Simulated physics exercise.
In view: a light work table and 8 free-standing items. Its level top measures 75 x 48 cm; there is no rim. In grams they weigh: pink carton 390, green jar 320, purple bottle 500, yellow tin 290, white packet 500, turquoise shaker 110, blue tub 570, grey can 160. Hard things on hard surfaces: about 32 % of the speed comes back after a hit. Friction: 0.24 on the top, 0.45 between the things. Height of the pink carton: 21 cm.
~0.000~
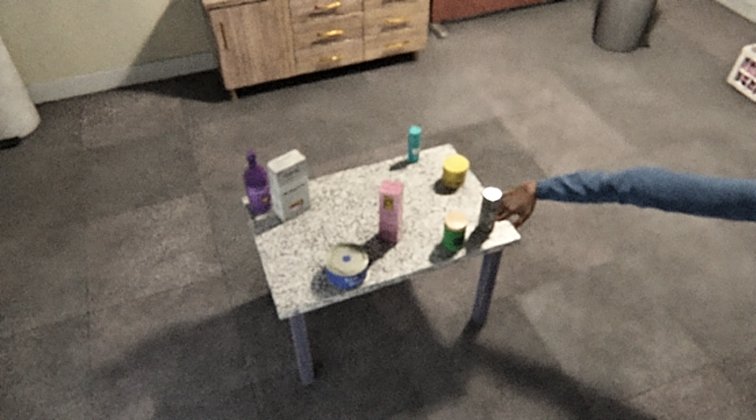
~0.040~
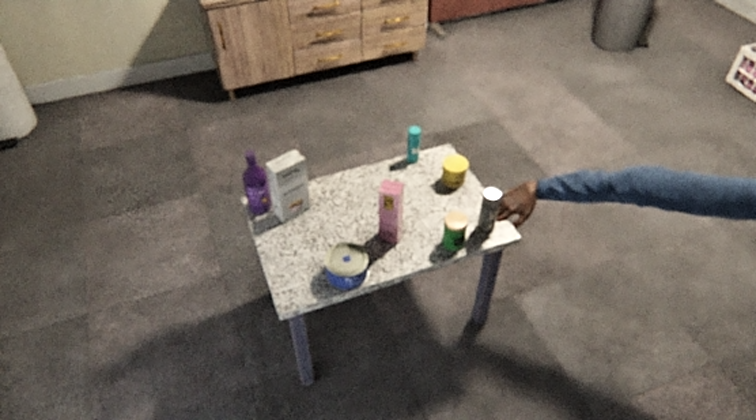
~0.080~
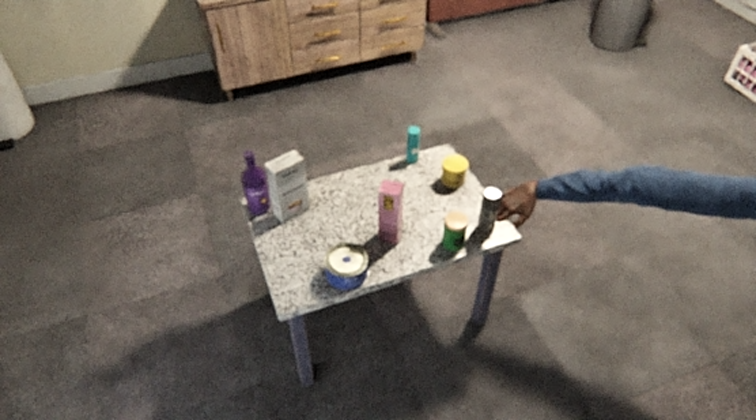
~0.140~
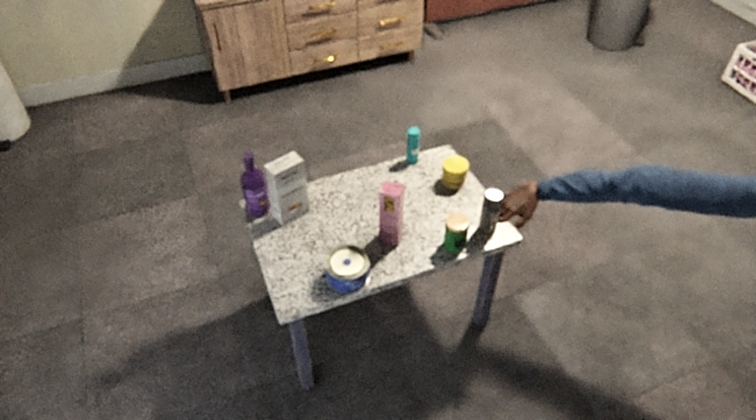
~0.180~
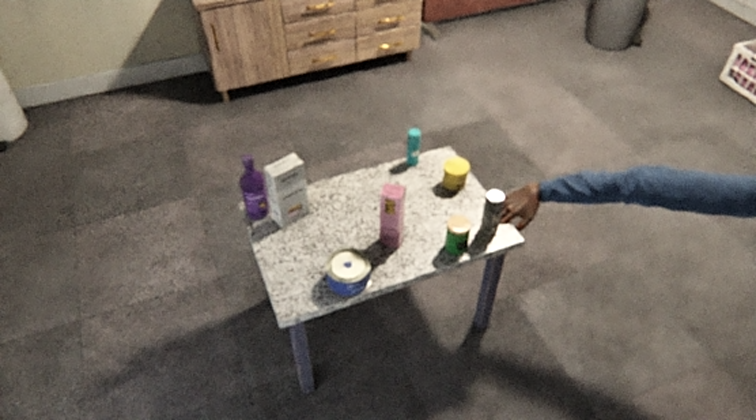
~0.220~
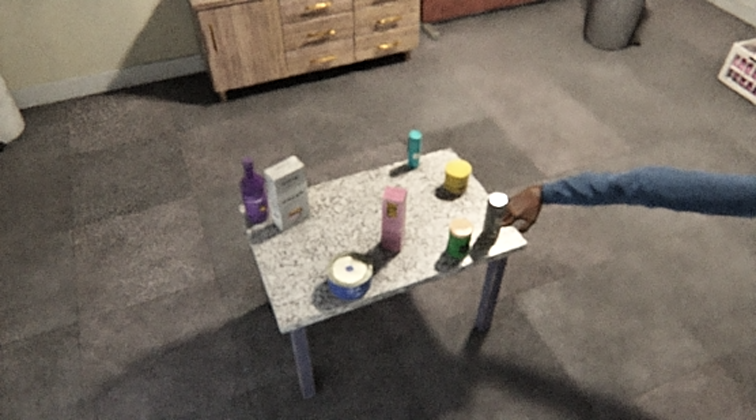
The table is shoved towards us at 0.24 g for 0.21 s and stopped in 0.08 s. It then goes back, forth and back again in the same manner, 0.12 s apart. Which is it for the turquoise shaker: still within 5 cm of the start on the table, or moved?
The turquoise shaker stays put.
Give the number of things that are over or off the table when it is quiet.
In all, 0.
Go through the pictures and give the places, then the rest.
The first frame shows turquoise shaker (414, 145); pink carton (391, 213).
The second frame shows purple bottle (256, 181); yellow tin (454, 172).
The third frame shows white packet (289, 188); blue tub (347, 267).
The fourth frame shows table shifted 1 cm; grey can (491, 212); pink carton (391, 214).
The fifth frame shows table shifted 2 cm; green jar (458, 235); purple bottle (253, 186).
The sixth frame shows table shifted 3 cm; turquoise shaker (415, 150); yellow tin (457, 177).
By 0.82 s, things are still on the move.
By 1.22 s, table shifted 7 cm; turquoise shaker 2 cm from its spot near (423, 162); green jar 3 cm from its spot; blue tub 3 cm from its spot.
When it is over (2.3 s), all 8 within 5 cm of the start. End places, in pixels of the last picture, turquoise shaker near (411, 145).
